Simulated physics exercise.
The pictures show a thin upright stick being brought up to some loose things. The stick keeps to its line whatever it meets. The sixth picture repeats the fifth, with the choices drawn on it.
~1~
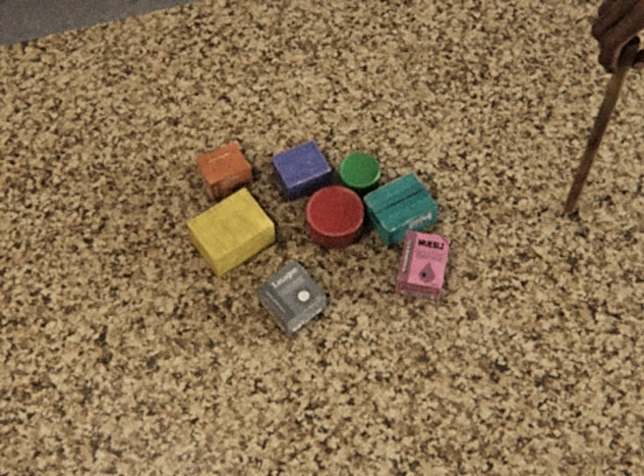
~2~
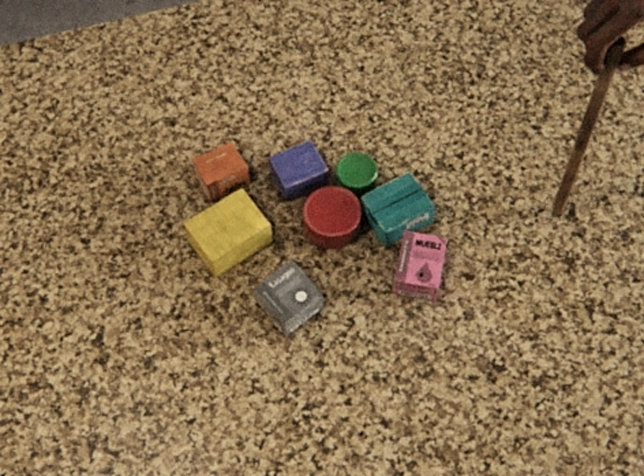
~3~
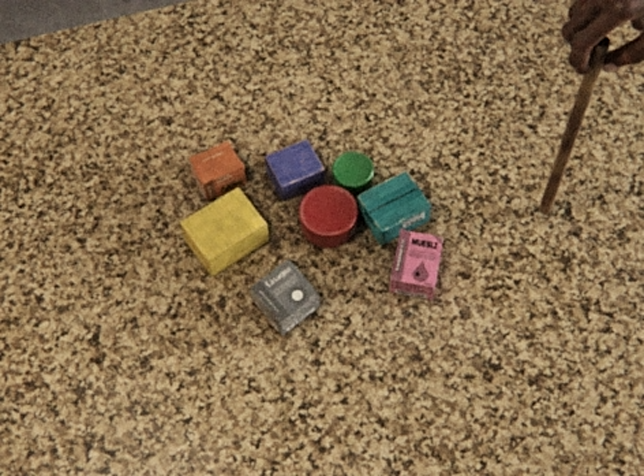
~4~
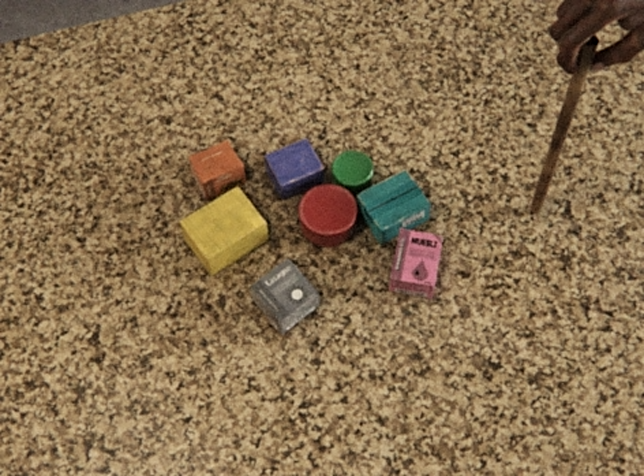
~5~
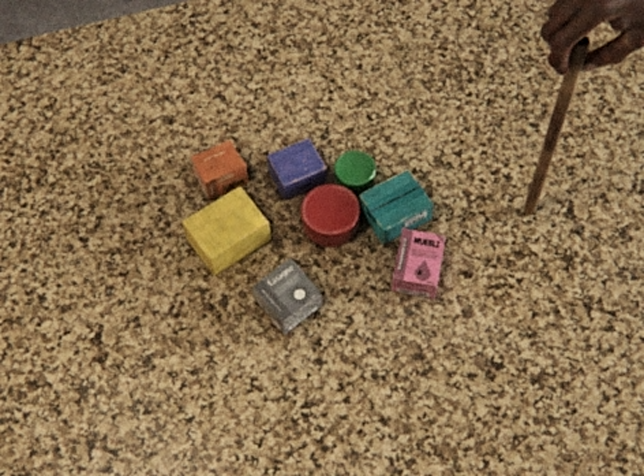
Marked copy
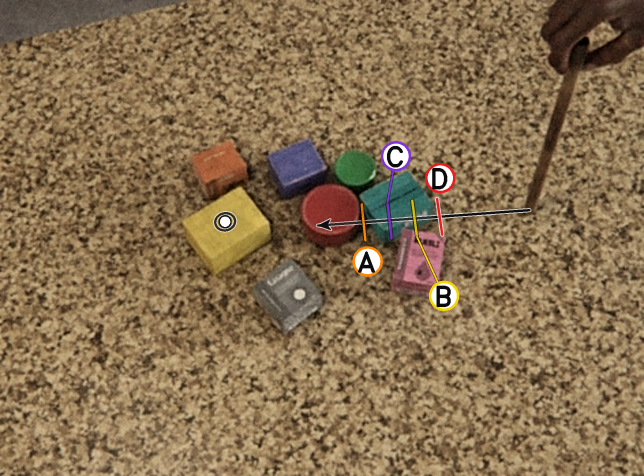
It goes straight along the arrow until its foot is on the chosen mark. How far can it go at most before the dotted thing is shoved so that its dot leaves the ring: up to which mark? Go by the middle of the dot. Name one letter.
It should halt at C.
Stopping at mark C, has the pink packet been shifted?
By then, no.
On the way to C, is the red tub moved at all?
By then, yes.
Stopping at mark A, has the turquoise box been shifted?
Yes.
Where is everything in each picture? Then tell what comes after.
In the first frame, turquoise box (400, 209); orange packet (225, 171); pink packet (423, 266).
In the second frame, pink packet (420, 266); blue block (299, 172).
In the third frame, grey packet (286, 297); red tub (328, 217).
In the fourth frame, yellow block (225, 231); green tub (352, 176).
In the fifth frame, turquoise box (395, 207); orange packet (220, 170); pink packet (419, 264).
On the marked copy, A at (364, 223); B at (415, 219); C at (389, 221); D at (440, 217); the arrow from (529, 210) to (318, 226); the white dot at (225, 221).
Following C. Soon after the start, foot of the stick (477, 215).
Later, foot of the stick (425, 218); turquoise box (388, 208).
In the end, foot of the stick (389, 221); turquoise box (353, 210); red tub (296, 219); the dot is still in its ring.
As for the rest, A shifts the dotted thing to (213, 235); B keeps the dot in but is short; D keeps the dot in but is short.
